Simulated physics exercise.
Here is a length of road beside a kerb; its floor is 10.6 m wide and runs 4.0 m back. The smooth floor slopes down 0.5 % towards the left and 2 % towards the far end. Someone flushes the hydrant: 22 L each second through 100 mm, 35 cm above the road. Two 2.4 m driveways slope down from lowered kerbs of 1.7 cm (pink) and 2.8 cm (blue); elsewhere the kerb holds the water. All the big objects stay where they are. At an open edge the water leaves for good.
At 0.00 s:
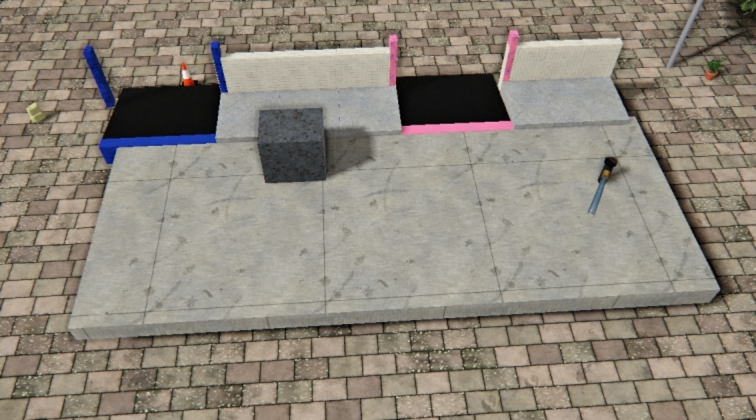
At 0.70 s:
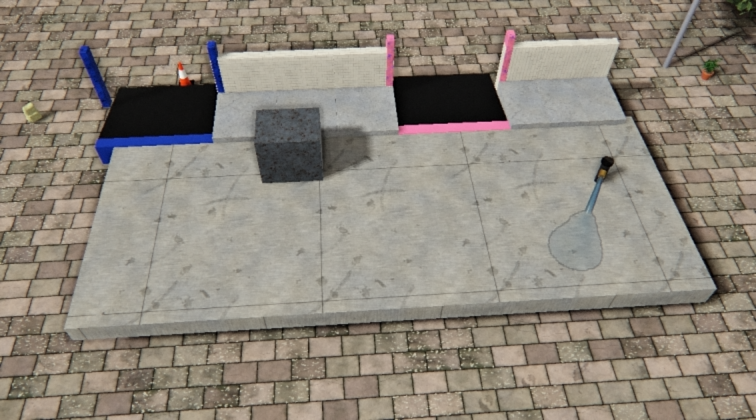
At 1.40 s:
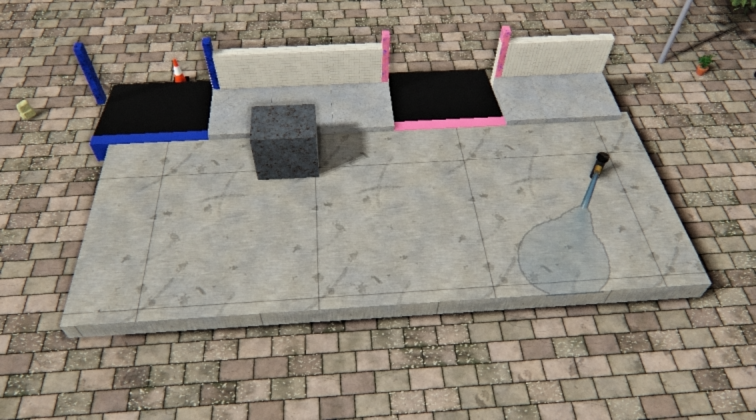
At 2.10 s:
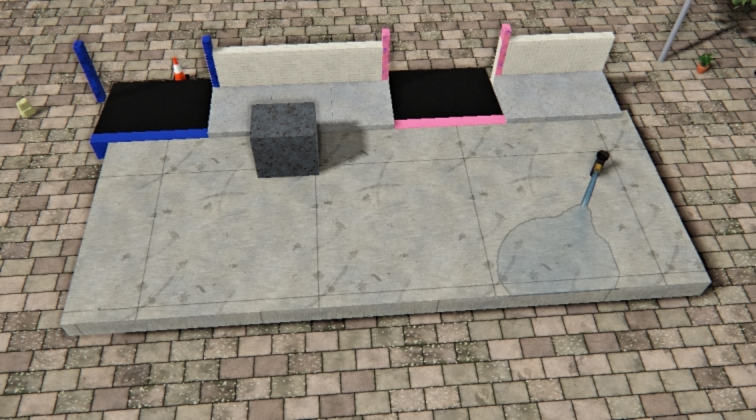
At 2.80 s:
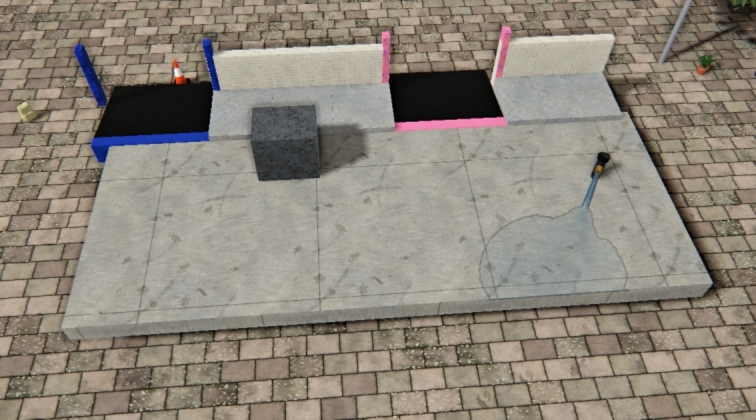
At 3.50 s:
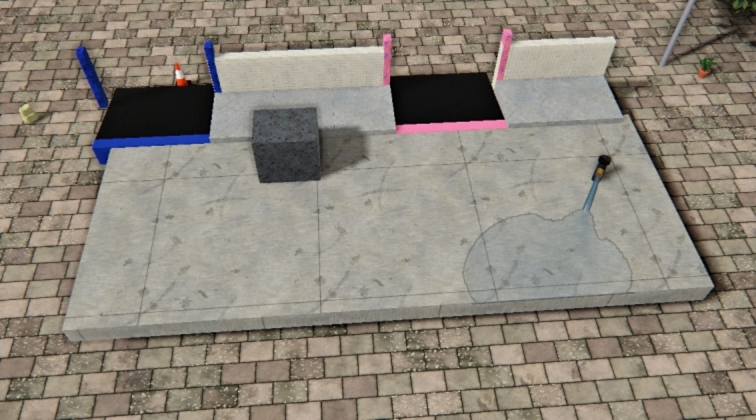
Water poured from a small spout on the right of a pale, smooth slab, ran towards the near edge and spread into a widening puddle that crept left, while the dark block stayed still.
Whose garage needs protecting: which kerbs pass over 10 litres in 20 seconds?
Within that time: At the pink drive it keeps below the limit; at the blue drive it keeps below the limit.
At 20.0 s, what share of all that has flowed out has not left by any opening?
Roughly 32 in a hundred.
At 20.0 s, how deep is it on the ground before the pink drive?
Roughly 1.5 cm deep.
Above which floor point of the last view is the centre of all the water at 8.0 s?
Near (521, 245).
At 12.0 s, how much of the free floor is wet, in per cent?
Some 20 per cent of it.
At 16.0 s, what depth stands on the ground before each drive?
In cm: Pink 1.2, blue 0.0.
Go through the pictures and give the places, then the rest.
In the first frame, the jet has just started at (602, 184); the ground is still dry.
In the second frame, from the spout at (599, 184) the water has spread over 0.9 m2; its tip is at (566, 265), and it is 1.6 cm deep on average.
In the third frame, from the spout at (594, 179) the water has spread over 2.1 m2; its tip is at (551, 294), and it is 1.3 cm deep on average.
In the fourth frame, from the spout at (595, 178) the water has spread over 2.8 m2; its tip is at (513, 295), and it is 1.2 cm deep on average.
In the fifth frame, from the spout at (595, 180) the water has spread over 3.4 m2; its tip is at (490, 299), and it is 1.1 cm deep on average.
In the sixth frame, from the spout at (596, 182) the water has spread over 3.9 m2; its tip is at (477, 302), and it is 1.1 cm deep on average.
After 5.0 s water covers 10 % of the floor and is deepest (5 cm) near (586, 217); pink drive not reached, blue drive not reached.
After 8.0 s water covers 15 % of the floor and is deepest (5 cm) near (586, 217); pink drive not reached, blue drive not reached.
After 12.0 s water covers 20 % of the floor and is deepest (5 cm) near (586, 217); pink drive not reached, blue drive not reached.
After 16.0 s water covers 25 % of the floor and is deepest (5 cm) near (586, 217); pink drive 1.2 cm at the lowered kerb, 0 L in, blue drive not reached.
After 20.0 s water covers 25 % of the floor and is deepest (5 cm) near (586, 217); pink drive 1.7 cm at the lowered kerb, 0 L in, blue drive not reached.
